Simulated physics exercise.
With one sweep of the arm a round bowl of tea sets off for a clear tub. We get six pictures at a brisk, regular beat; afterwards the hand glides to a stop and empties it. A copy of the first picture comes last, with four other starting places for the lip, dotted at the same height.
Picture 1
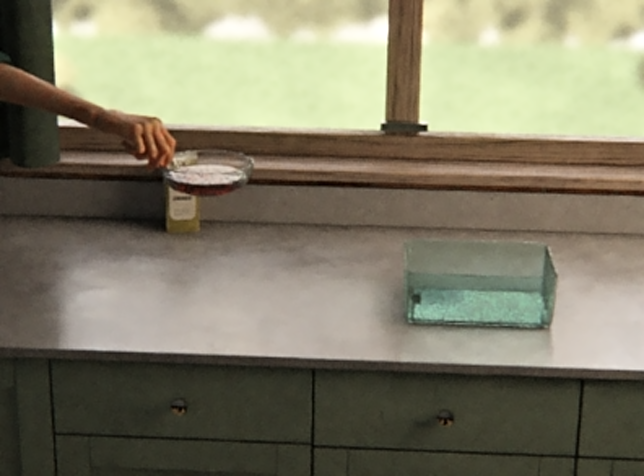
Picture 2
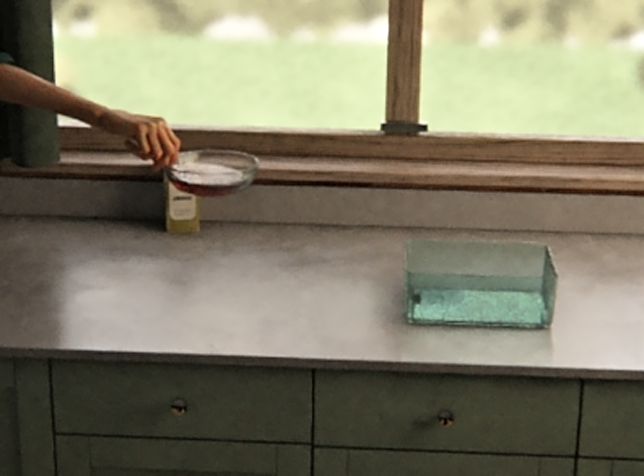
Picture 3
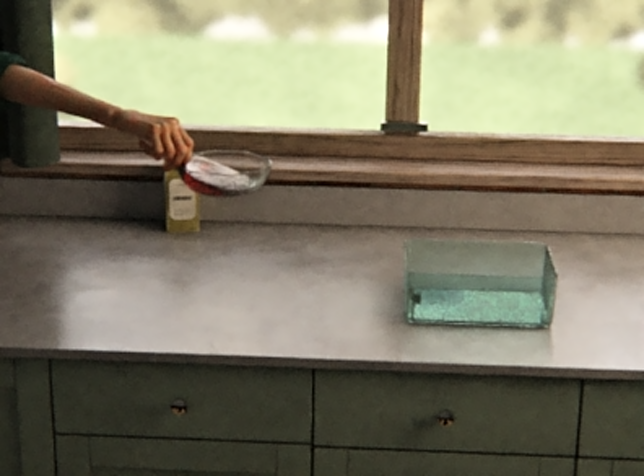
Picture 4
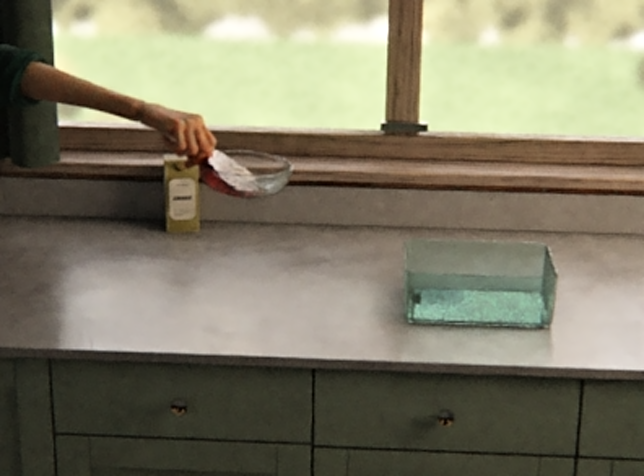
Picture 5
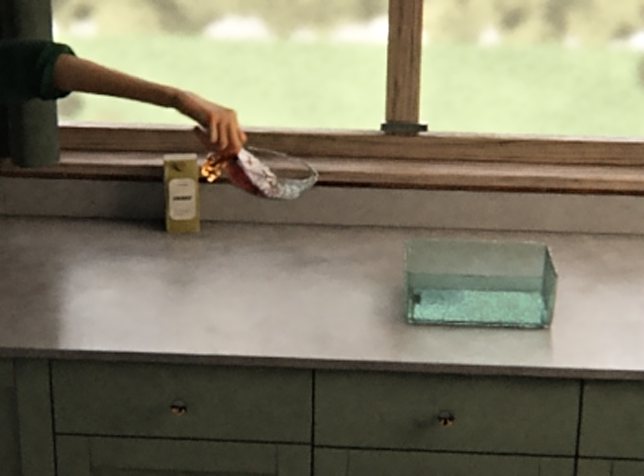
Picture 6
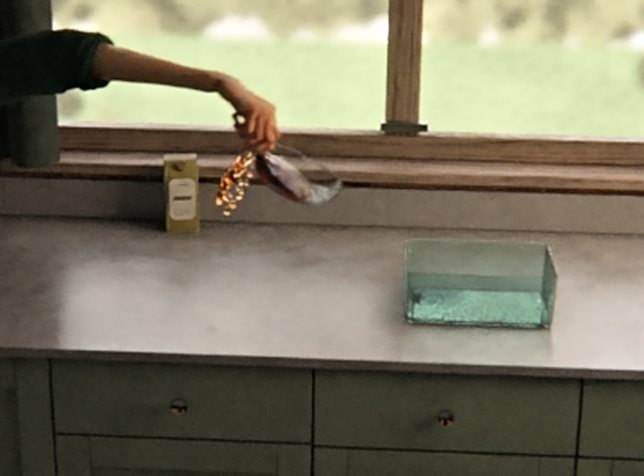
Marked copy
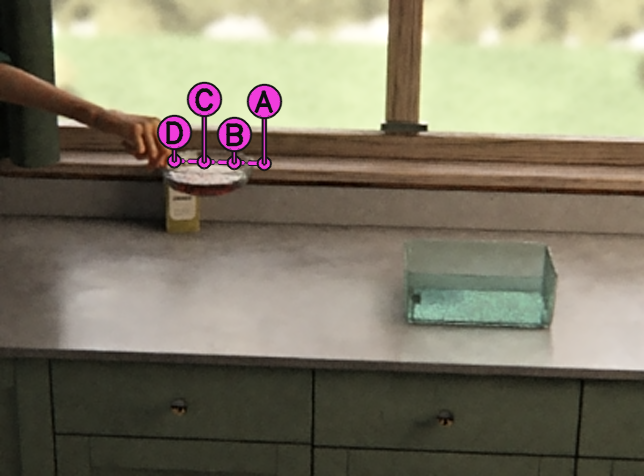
A hand carries a round glass bowl rightward, tilting it as amber liquid pours out.
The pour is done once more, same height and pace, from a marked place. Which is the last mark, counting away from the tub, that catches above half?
Use dot C.
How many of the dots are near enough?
Three.
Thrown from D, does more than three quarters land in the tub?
No, it does not.
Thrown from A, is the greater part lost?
No, that is safe.
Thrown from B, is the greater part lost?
No, that is safe.
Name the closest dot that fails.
Dot D.
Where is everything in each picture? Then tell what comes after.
The first picture shows upright, lip at (252, 163); tub from (404, 321) to (552, 326); nothing has left yet.
The second picture shows upright, lip at (256, 163); nothing has left yet.
The third picture shows upright, lip at (269, 163); tea is over the rim, down to (182, 160).
The fourth picture shows tipped about 4°, lip at (291, 167); tea is over the rim, down to (194, 162).
The fifth picture shows tipped about 13°, lip at (316, 175); tea is over the rim, down to (211, 178).
The sixth picture shows tipped about 25°, lip at (341, 185); tea is over the rim, down to (226, 212).
In magenta, A at (264, 163); B at (234, 162); C at (204, 161); D at (174, 160).
For dot A, about 76 % lands in the tub, 16 % falls short and 8 % goes beside or beyond.
For dot B, about 77 % lands in the tub, 17 % falls short and 6 % goes beside or beyond.
For dot C, about 63 % lands in the tub, 29 % falls short and 8 % goes beside or beyond.
For dot D, about 34 % lands in the tub, 59 % falls short and 8 % goes beside or beyond.
